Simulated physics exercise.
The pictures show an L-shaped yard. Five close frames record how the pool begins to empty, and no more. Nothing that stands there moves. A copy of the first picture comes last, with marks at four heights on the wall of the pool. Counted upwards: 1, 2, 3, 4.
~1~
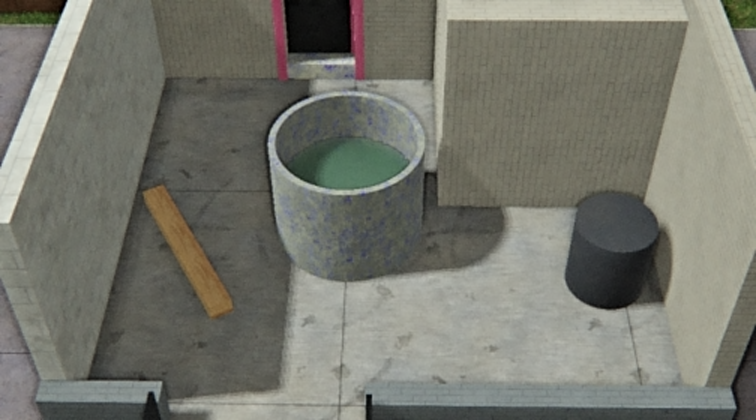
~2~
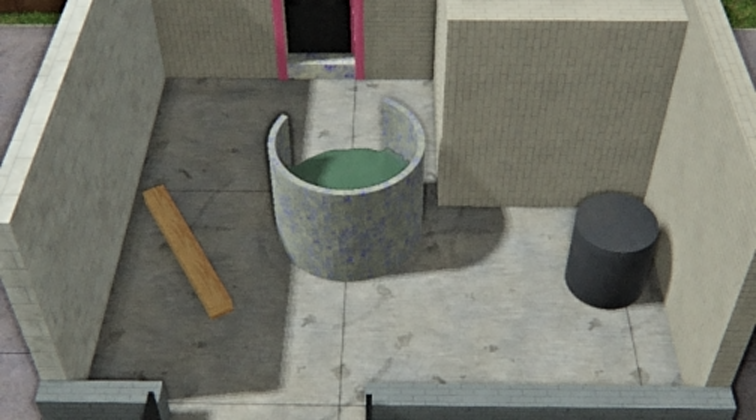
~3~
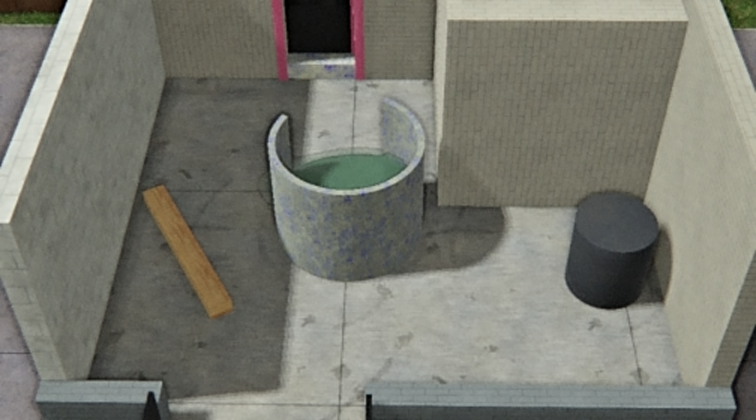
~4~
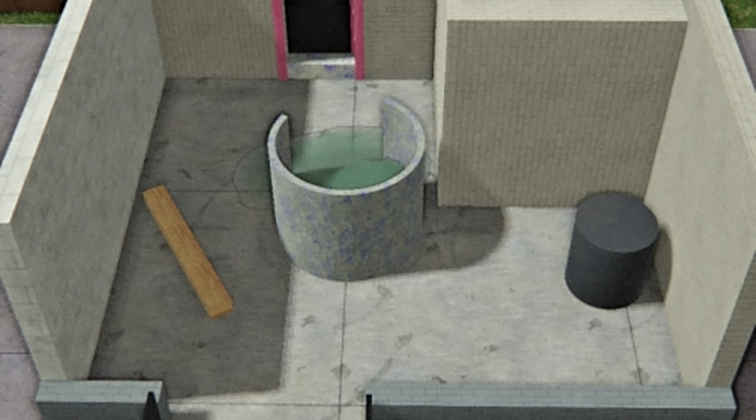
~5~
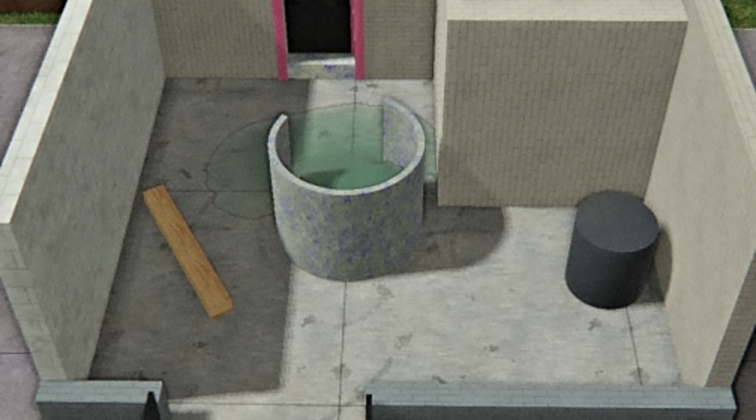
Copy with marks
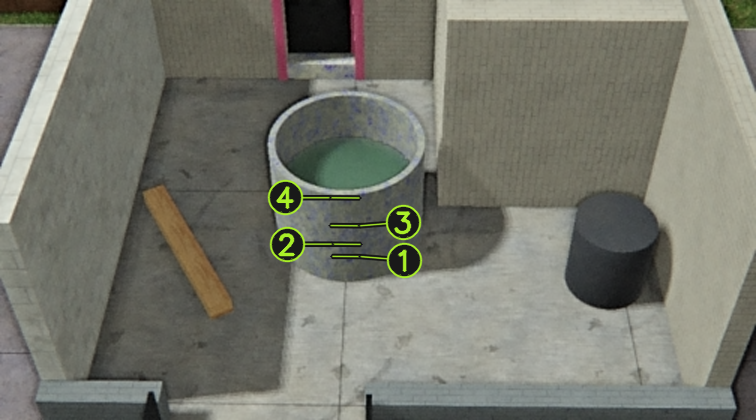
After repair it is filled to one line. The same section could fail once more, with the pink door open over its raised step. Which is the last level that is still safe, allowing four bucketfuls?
Use line 2.
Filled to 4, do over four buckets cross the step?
Yes, it does.
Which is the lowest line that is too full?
Line 3.
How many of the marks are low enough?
Two of the four.
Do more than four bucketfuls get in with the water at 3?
Yes, that goes wrong.
In lime, 1 at (346, 256); 2 at (346, 244); 3 at (345, 225); 4 at (344, 197); from the bottom up 1, 2, 3, 4.
For line 1, nothing gets over.
For line 2, a bucket or two gets in.
For line 3, about 9 bucketfuls get in.
For line 4, dozens of bucketfuls pour in.
